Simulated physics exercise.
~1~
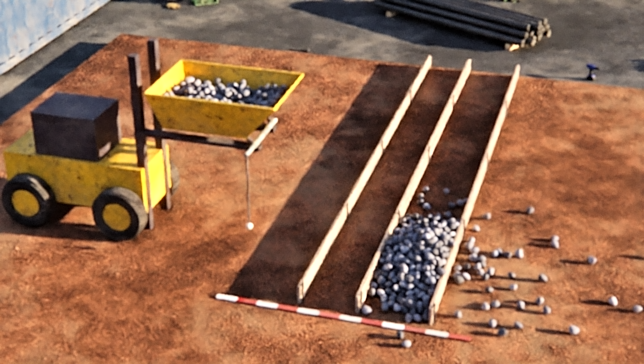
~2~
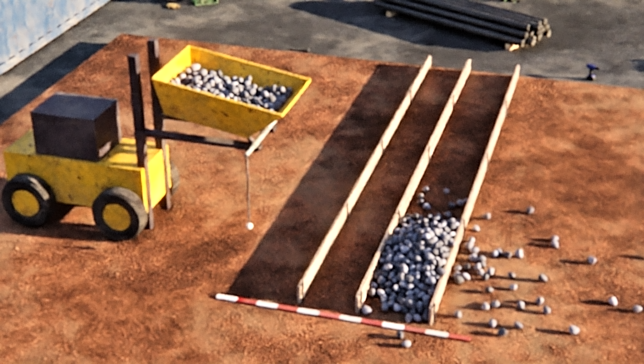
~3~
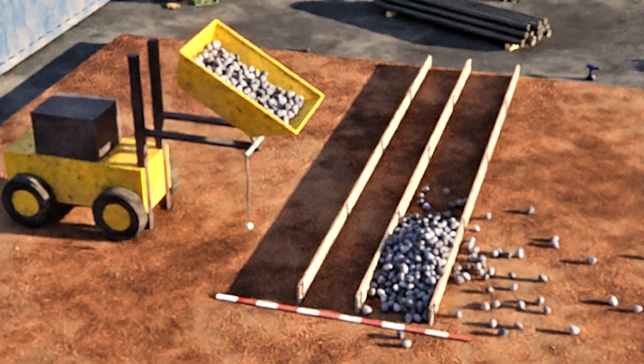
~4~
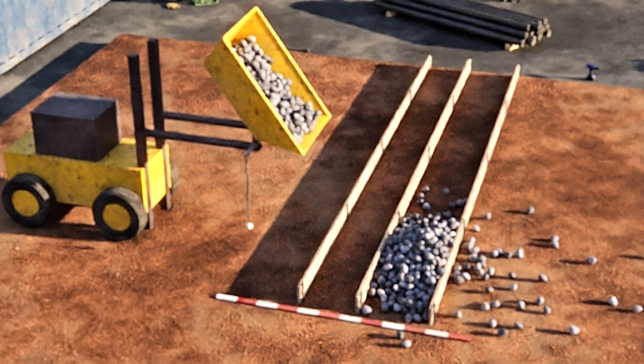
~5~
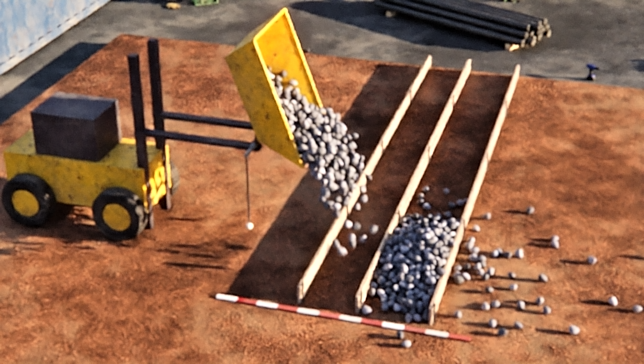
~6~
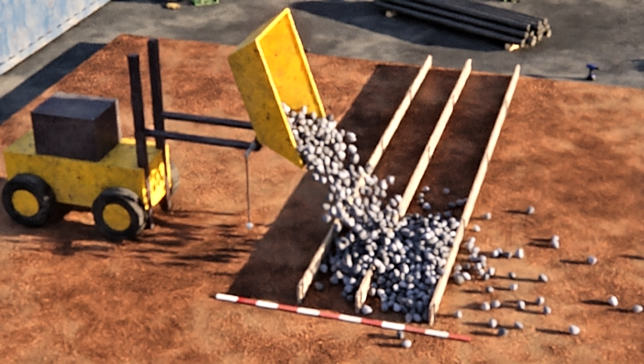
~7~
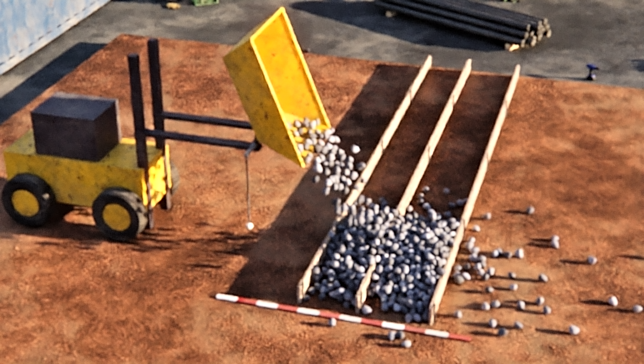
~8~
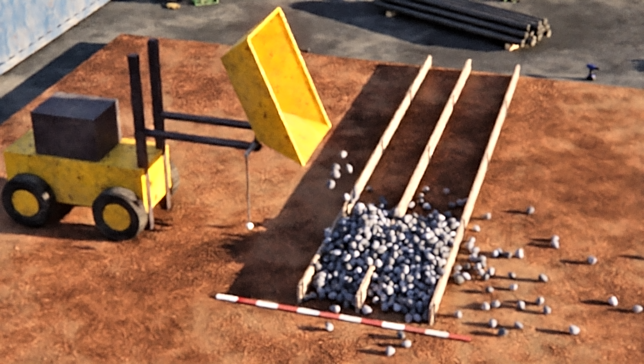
On reddish ground, a yellow forklift tips its skip, pouring grey stones between wooden planks.
